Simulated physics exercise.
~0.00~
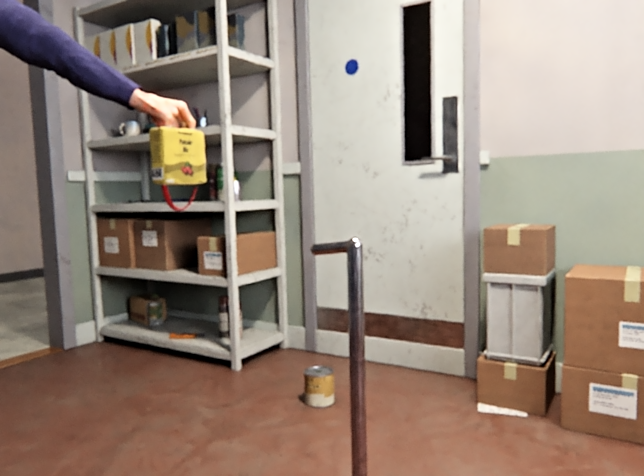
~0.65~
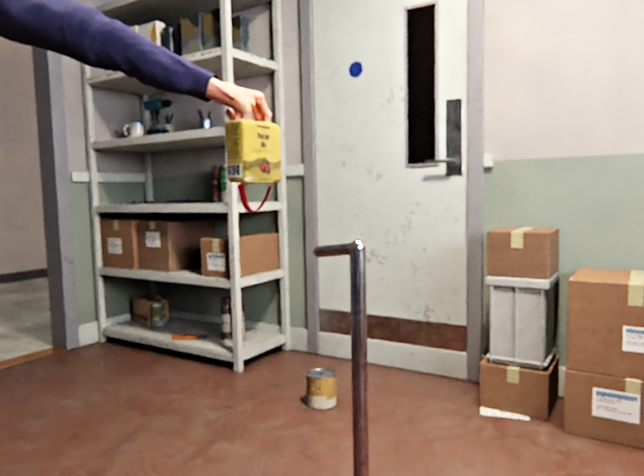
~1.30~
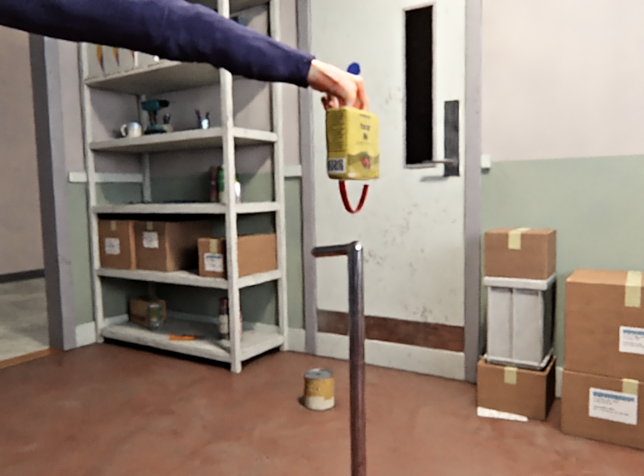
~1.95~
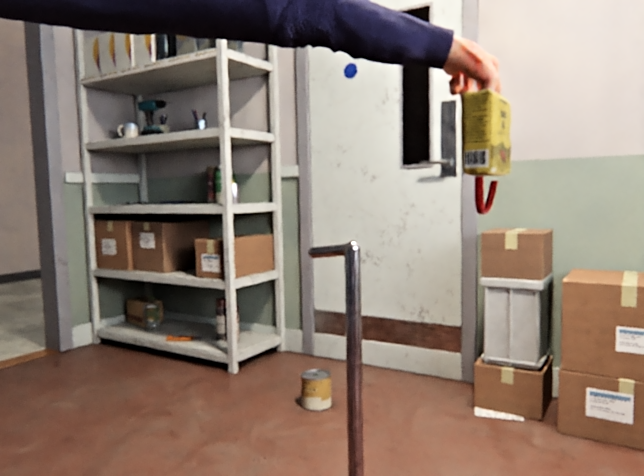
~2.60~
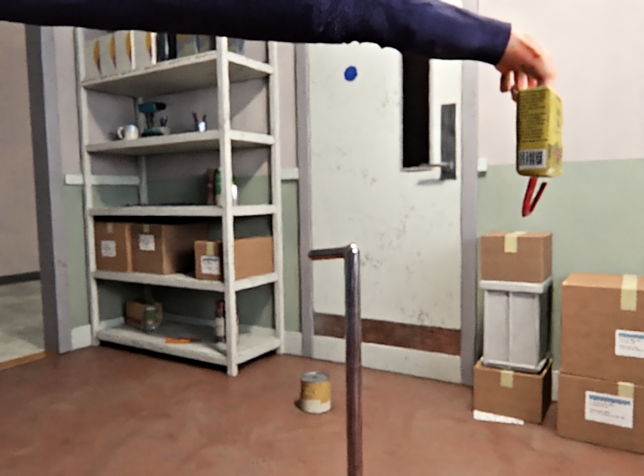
A hand carrying a yellow pouch with a red loop rightward over a short metal post, passing clear and ending above stacked boxes.
